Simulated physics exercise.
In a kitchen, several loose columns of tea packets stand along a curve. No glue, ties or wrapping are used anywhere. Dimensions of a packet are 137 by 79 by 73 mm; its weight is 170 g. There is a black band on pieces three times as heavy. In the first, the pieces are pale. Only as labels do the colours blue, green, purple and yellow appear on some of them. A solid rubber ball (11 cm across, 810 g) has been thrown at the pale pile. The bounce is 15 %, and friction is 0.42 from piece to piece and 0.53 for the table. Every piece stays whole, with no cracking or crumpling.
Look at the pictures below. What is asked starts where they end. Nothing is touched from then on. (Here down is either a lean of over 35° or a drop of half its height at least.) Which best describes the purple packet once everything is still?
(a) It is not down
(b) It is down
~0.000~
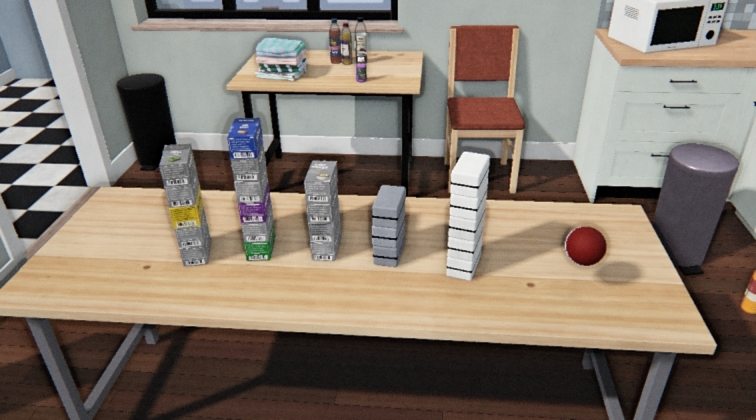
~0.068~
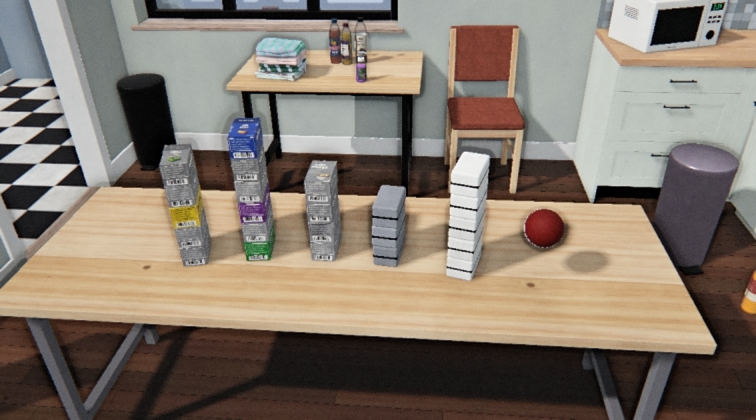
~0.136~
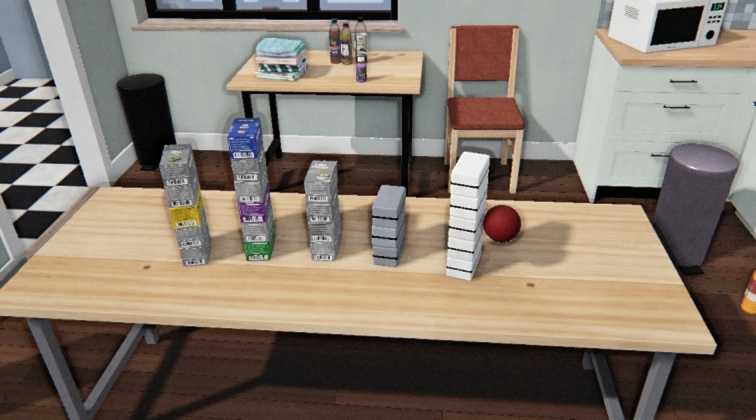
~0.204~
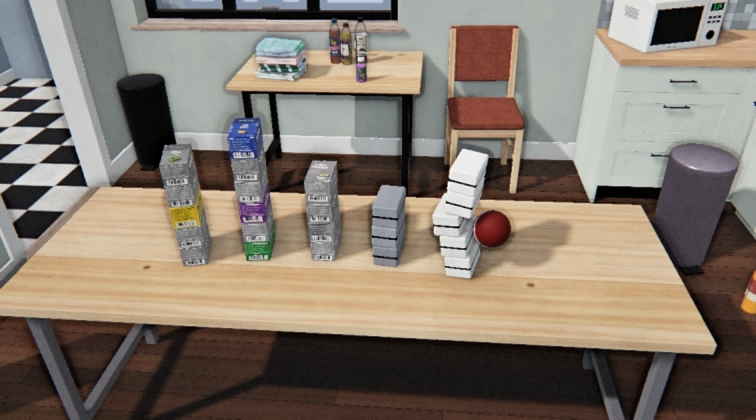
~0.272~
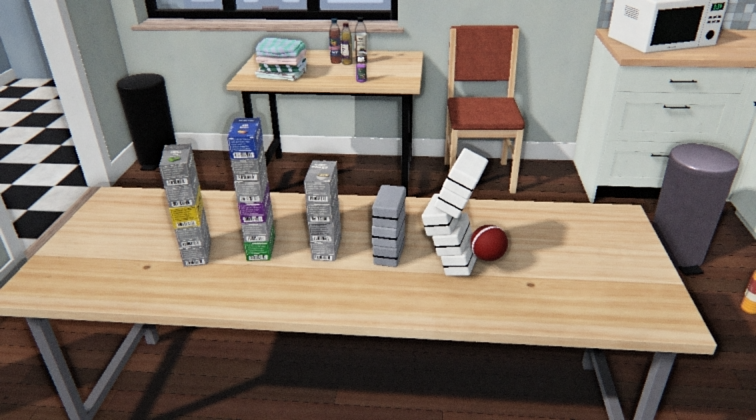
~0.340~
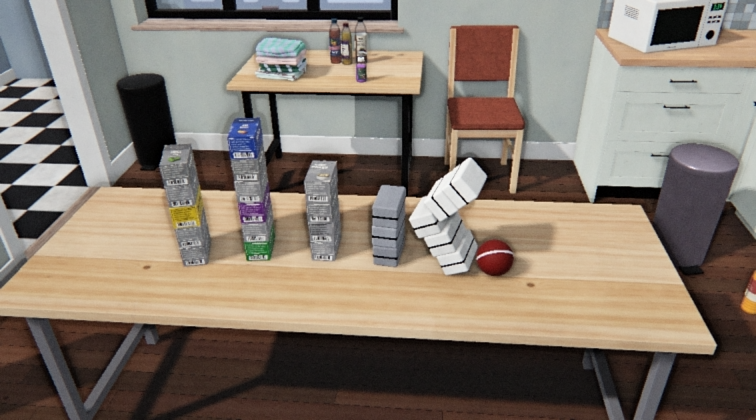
The answer is b.
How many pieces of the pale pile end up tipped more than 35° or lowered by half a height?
5 of them.
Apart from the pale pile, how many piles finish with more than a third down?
That comes to 4.
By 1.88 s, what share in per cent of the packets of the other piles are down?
By then 85 %.
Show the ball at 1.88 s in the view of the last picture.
Look close to (730, 403).
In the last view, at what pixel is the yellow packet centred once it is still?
Look near (133, 251) in the final frame.
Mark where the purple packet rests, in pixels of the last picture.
Close to (189, 223).
After 0.94 s, 5 of the pale pile down; 2 of the 18 other packets down; purple packet unmoved.
After 1.88 s, 5 of the pale pile down; 15 of the 18 other packets down; purple packet leaning 58°, 57 mm lower; blue packet leaning 58°, 16 cm lower.
By the end (3.1 s), 5 of the pale pile down; 15 of the 18 other packets down; purple packet on its side; blue packet upside down; yellow packet on its side. As the last picture would show them, middles, purple packet near (189, 223).
